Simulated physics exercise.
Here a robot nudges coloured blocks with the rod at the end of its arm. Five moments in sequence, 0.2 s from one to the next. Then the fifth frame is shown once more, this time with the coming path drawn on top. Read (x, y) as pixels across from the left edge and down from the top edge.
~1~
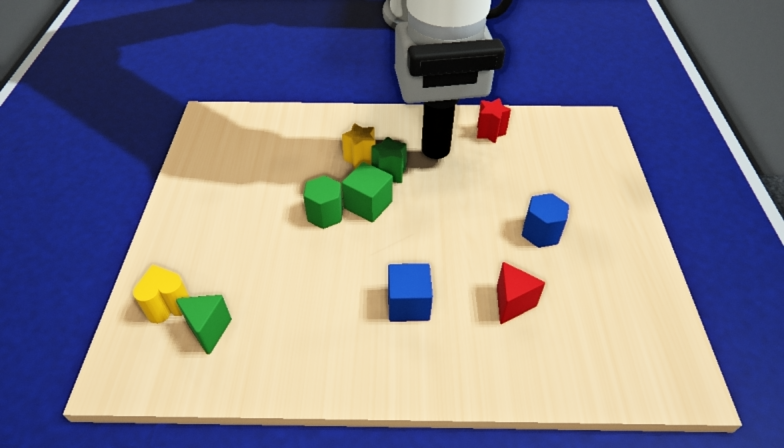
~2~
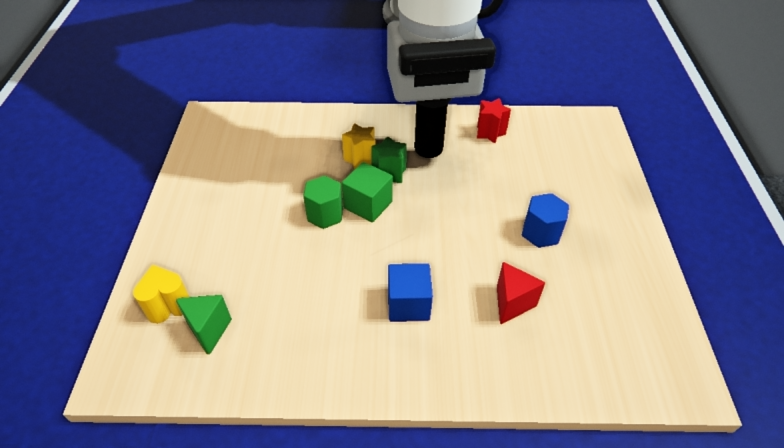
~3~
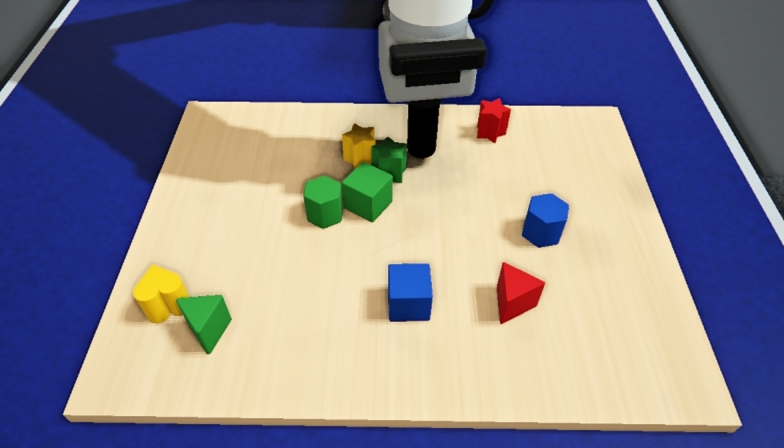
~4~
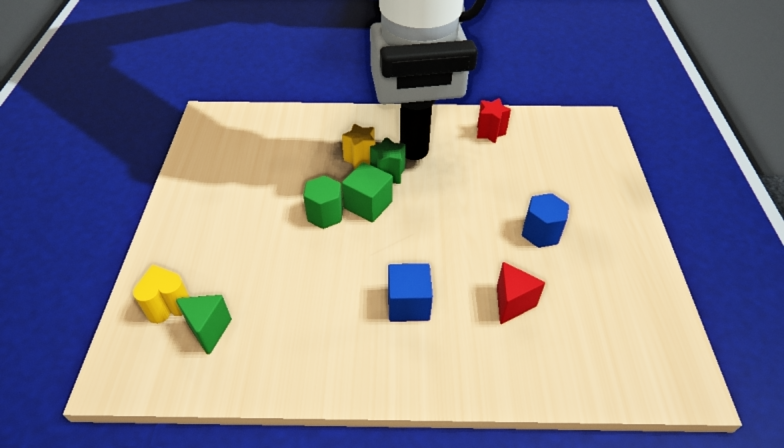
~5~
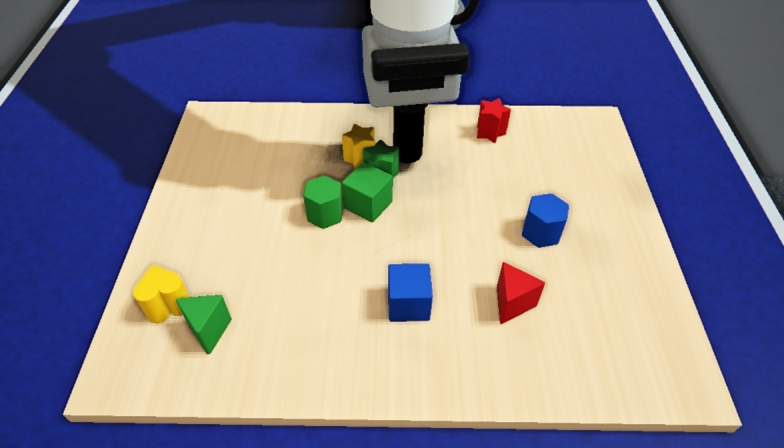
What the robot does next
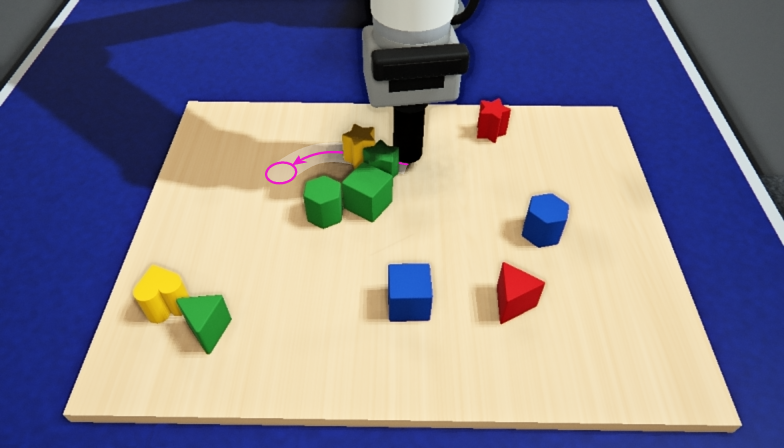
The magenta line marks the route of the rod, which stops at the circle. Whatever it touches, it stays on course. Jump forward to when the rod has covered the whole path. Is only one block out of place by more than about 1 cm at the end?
Final answer: No.
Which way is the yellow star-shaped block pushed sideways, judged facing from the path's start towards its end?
The shift is to the right of that direction.
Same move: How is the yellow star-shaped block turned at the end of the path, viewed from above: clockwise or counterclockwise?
Rotates clockwise.
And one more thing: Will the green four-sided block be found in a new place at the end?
No - that is not the case.
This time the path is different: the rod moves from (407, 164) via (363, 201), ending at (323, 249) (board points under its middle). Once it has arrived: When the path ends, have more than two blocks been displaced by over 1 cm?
Yes, it checks out.
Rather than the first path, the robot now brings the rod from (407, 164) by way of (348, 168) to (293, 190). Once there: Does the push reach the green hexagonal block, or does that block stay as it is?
Moved off its spot.
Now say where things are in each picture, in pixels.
In the first picture, tip of the rod (436, 151), middles of tops, yellow star-shaped block (360, 133), green four-sided block (367, 179), green star-shaped block (390, 148).
In the second picture, rod (429, 150), nothing pushed.
In the third picture, rod (421, 150), nothing pushed.
In the fourth picture, rod (414, 152), nothing pushed.
In the fifth picture, rod (408, 155), yellow star-shaped block (360, 133), green four-sided block (367, 179), green star-shaped block (381, 151).
The line goes from (407, 164) over (363, 156) and (319, 153) to (281, 173).
On the path given first. One third of the way, rod (362, 146); yellow star-shaped block (334, 128); green star-shaped block (368, 151), turned 30° anticlockwise.
Two thirds of the way, rod (317, 144); yellow star-shaped block (289, 125), turned 10° clockwise; green star-shaped block (368, 151), turned 30° anticlockwise.
At the end, rod (279, 163); yellow star-shaped block (267, 128), turned 55° clockwise; green four-sided block unmoved; green star-shaped block (368, 151), turned 30° anticlockwise.
